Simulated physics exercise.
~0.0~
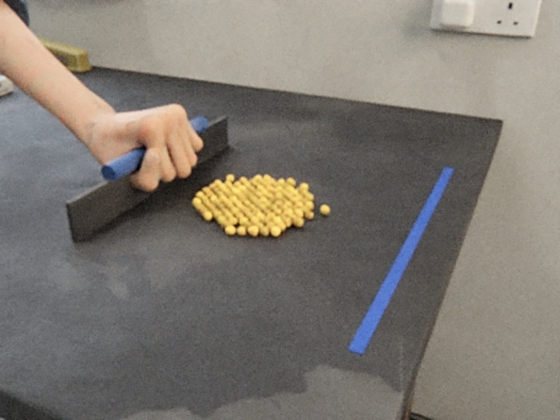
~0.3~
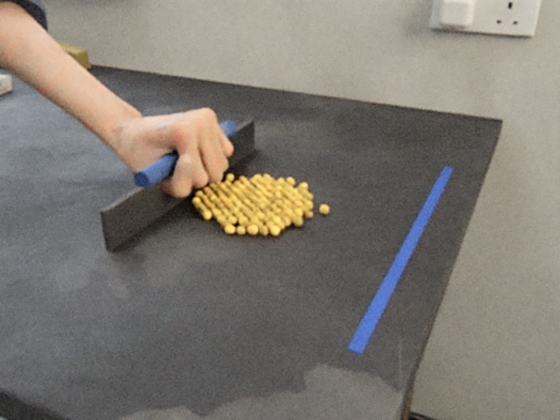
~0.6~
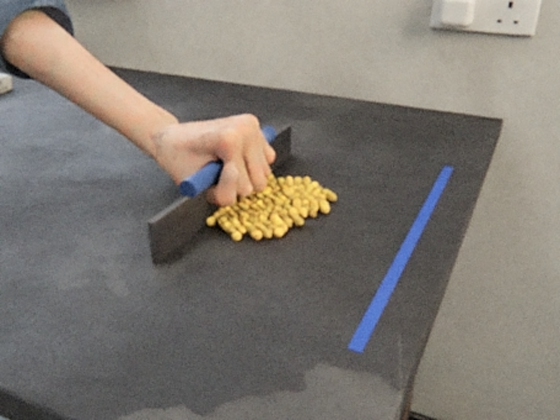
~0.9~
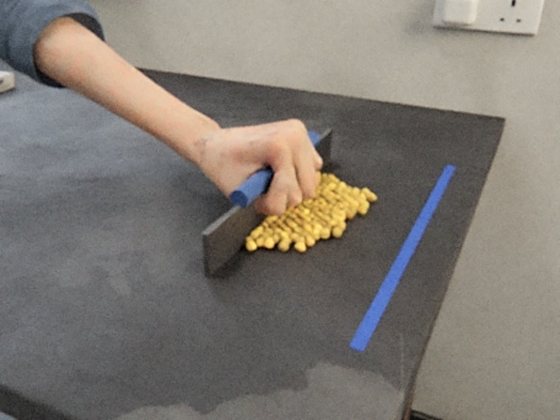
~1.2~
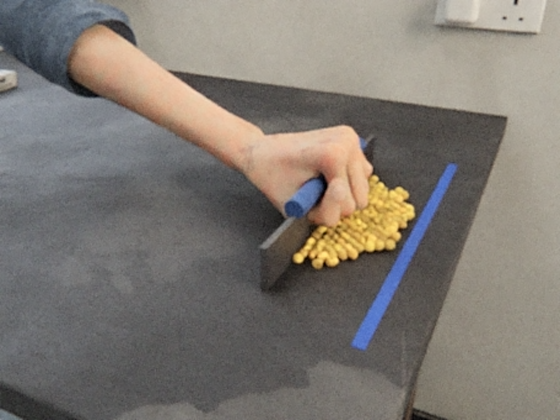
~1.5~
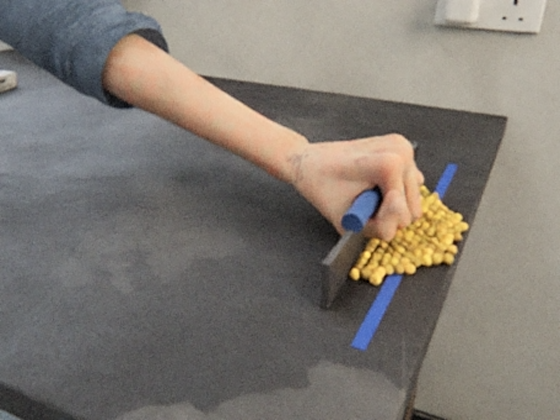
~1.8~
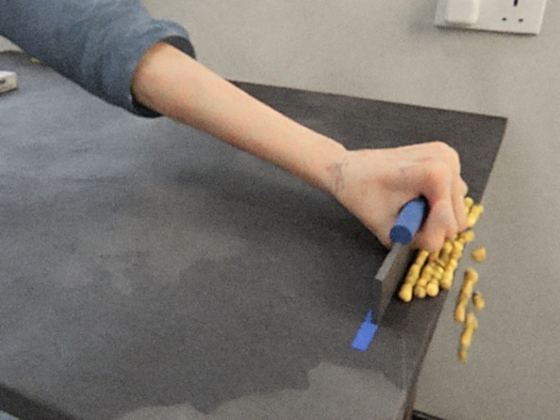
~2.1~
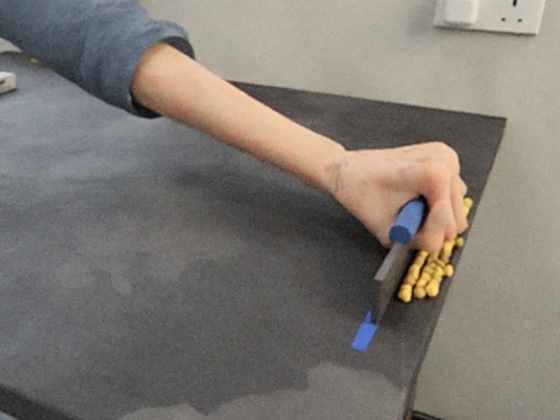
A hand gripping a dark scraper with a blue handle pushed a pile of small yellow pieces rightward across a dark table and over a strip of blue tape, until some dropped off the edge and the scraper stopped, leaving several pieces beside it.
